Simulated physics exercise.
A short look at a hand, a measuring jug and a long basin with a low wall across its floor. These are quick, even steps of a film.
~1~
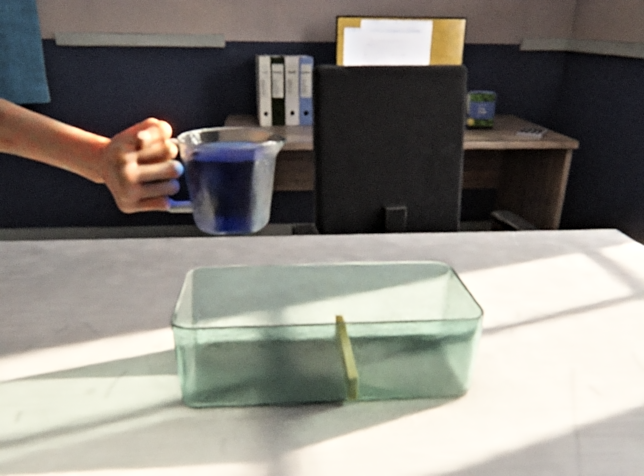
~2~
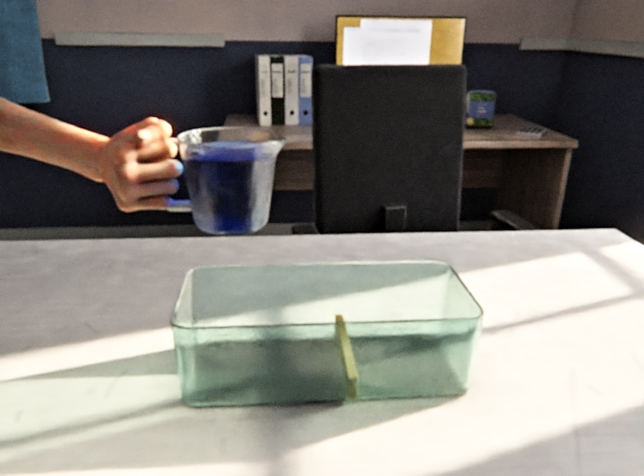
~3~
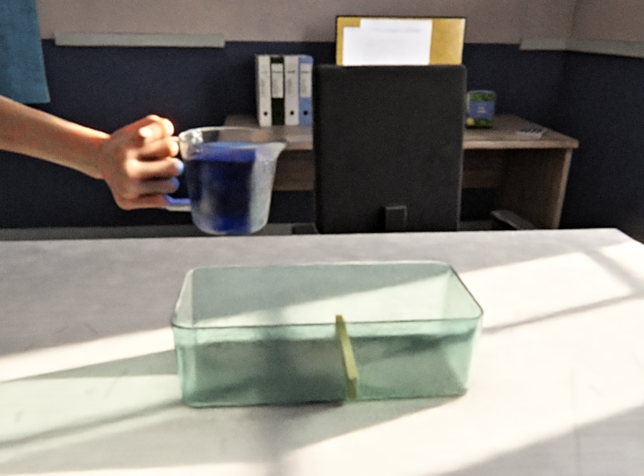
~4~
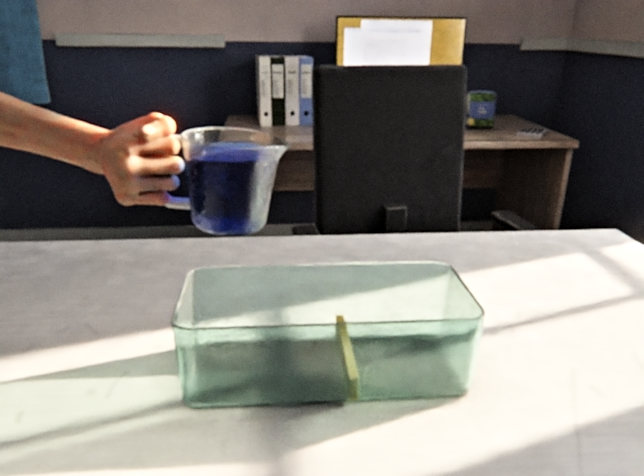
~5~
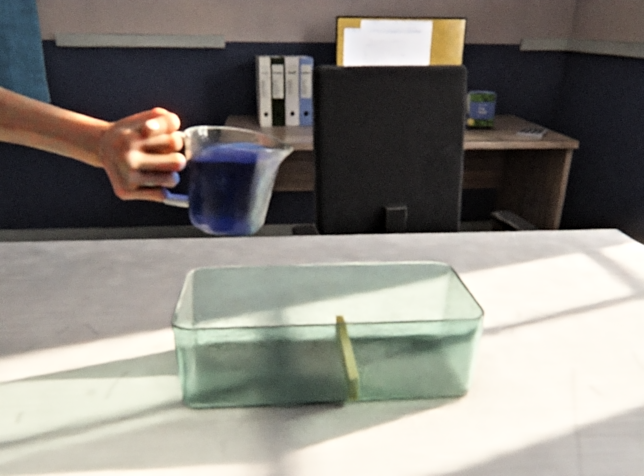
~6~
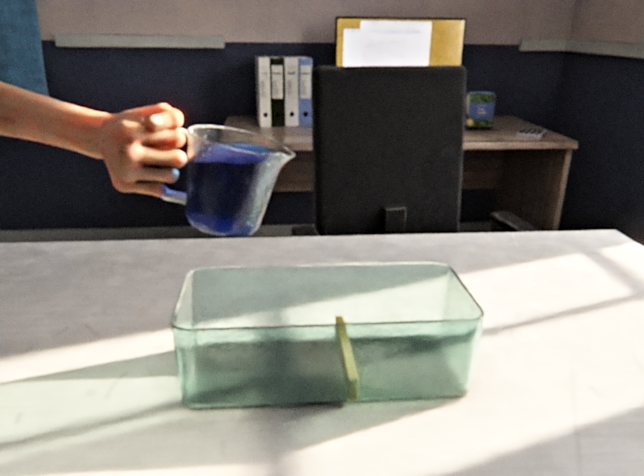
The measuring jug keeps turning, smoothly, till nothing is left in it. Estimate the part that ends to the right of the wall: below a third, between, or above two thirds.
In the end between a third and two thirds is right of the wall.
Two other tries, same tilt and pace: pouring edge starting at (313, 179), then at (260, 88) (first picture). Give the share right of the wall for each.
About 70 and 25 per cent.
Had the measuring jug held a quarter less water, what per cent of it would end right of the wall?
Close to 30 per cent.
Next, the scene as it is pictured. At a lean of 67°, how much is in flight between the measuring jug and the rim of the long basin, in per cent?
It comes to 20 per cent or so.
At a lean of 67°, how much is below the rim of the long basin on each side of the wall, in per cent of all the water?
Left about 5, right about 10.
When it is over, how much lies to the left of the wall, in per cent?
It comes to 50 per cent or so.
A moment on, the measuring jug is tipped part way and 68 per cent is still to pour, 3 is left of the wall and 8 right of it.
Next, the measuring jug is tipped right over and 12 per cent is still to pour, 28 is left of the wall and 47 right of it.
Then the measuring jug is tipped right over and 0 per cent is still to pour, 50 is left of the wall and 49 right of it.
Later the measuring jug is tipped right over and 0 per cent is still to pour, 50 is left of the wall and 49 right of it.
At rest 50 per cent lies left of the wall, 49 right of it and 1 outside.
